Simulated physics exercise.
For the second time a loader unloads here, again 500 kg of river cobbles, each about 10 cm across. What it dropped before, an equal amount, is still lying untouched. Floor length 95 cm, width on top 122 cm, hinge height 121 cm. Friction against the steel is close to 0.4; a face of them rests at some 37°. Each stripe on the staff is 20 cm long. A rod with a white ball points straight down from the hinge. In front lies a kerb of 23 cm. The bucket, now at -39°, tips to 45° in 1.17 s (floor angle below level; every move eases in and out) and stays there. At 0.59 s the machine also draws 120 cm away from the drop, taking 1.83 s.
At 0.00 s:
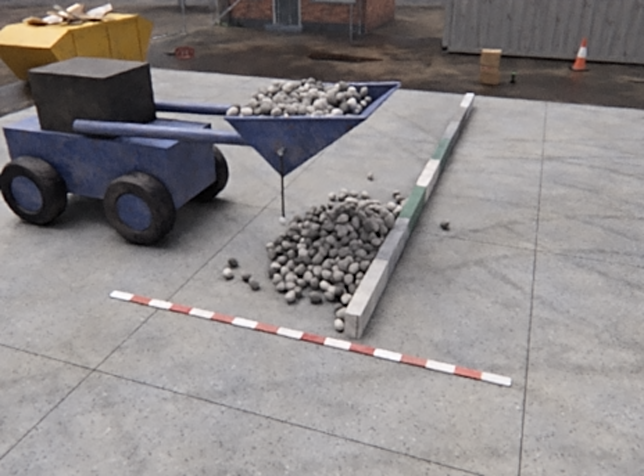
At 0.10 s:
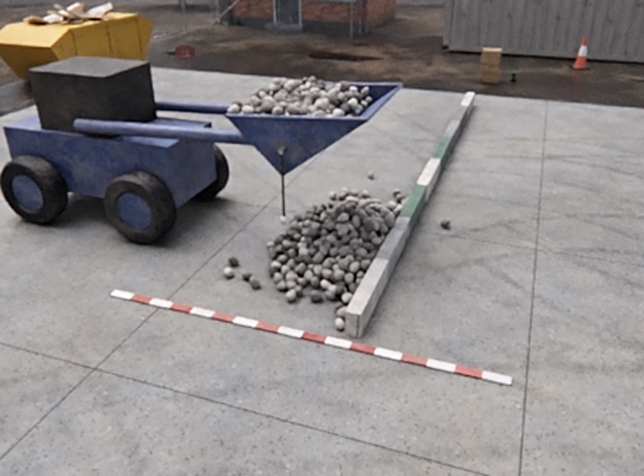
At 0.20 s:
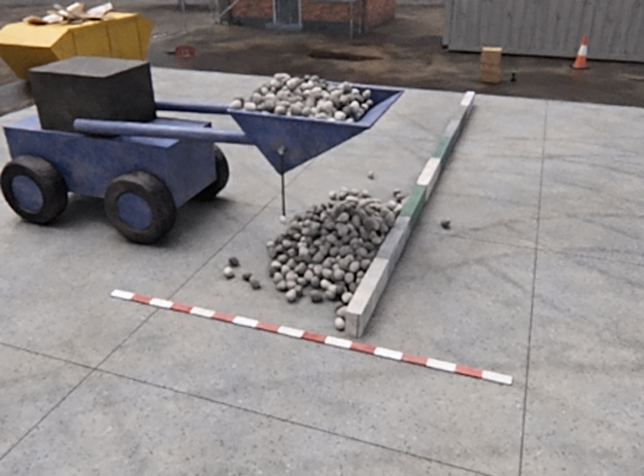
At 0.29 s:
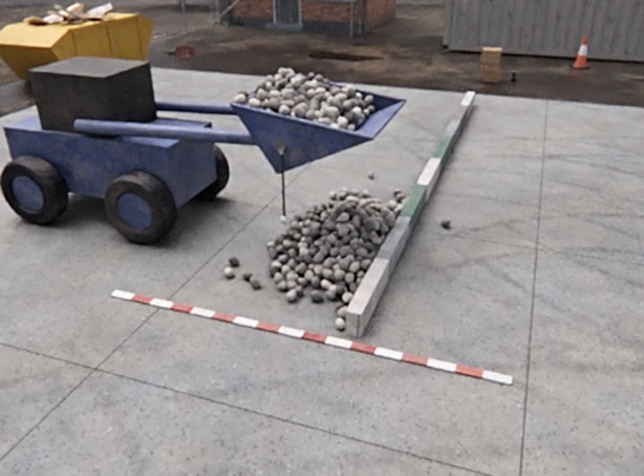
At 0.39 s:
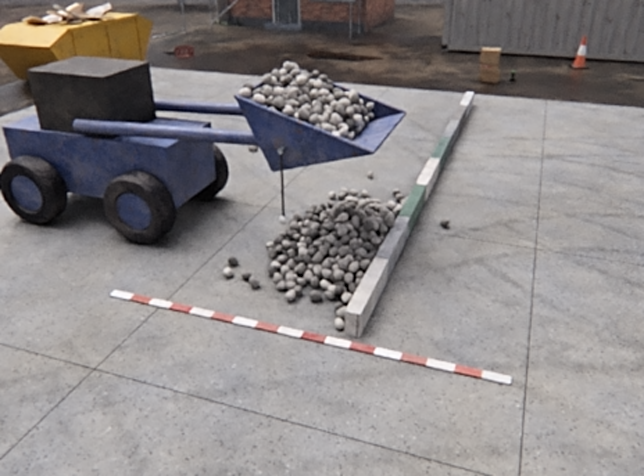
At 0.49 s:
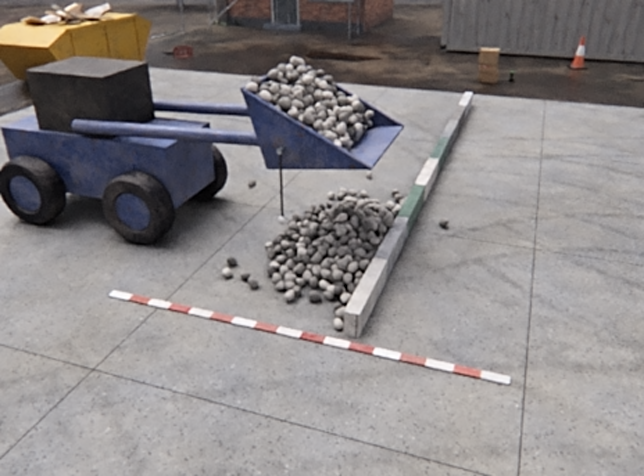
To begin with, a blue loader holds a bucket of grey stones above a matching pile lying against a long kerb. The bucket then tips gradually forward, its right-hand lip lowering as the stones shift inside and show as a taller heap, while the wheels and the pile below stay still.
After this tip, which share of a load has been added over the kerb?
About 7 per cent.
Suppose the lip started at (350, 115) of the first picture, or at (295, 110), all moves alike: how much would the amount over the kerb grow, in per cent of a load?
About 5 and 0 per cent.
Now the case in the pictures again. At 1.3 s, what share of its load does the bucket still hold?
Roughly 20 per cent is still inside.
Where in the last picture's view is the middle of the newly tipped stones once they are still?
Near (342, 229).
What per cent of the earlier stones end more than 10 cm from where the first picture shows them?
Roughly 20 per cent of them.
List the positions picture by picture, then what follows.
Lip at (366, 118), floor tilted -39°, highest stones at (316, 90). The earlier load is highest near (361, 220), 29 cm above ground level, 100 % on this side of the kerb, in the first frame.
The bucket is at -37°, its lip at (368, 120); the top of the load is at (317, 89); the stones move at 0.1 m/s on average, in the second frame.
Lip at (370, 127), floor tilted -33°, highest stones at (288, 83); the stones move at 0.3 m/s on average, in the third frame.
The bucket is at -26°, its lip at (373, 139); the top of the load is at (287, 80); the stones move at 0.4 m/s on average, in the fourth frame.
The bucket is at -17°, its lip at (374, 153); the top of the load is at (290, 74); the stones move at 0.5 m/s on average, in the fifth frame.
Lip at (371, 169), floor tilted -7°, highest stones at (294, 70); the stones move at 0.5 m/s on average, in the sixth frame.
After 0.9 s the floor is at 32°; in per cent of one load, 96 in the bucket, 104 on this side of the kerb; the foremost stones are at (387, 244).
After 1.3 s the floor is at 45°; in per cent of one load, 21 in the bucket, 178 on this side of the kerb, 1 over the kerb; the foremost stones are at (412, 231).
After 2.9 s the floor is at 45°; in per cent of one load, 0 in the bucket, 192 on this side of the kerb, 8 over the kerb; the foremost stones are at (497, 280).
After 5.7 s the floor is at 45°; in per cent of one load, 0 in the bucket, 192 on this side of the kerb, 8 over the kerb; the foremost stones are at (497, 280). Net gain over the kerb, 7.
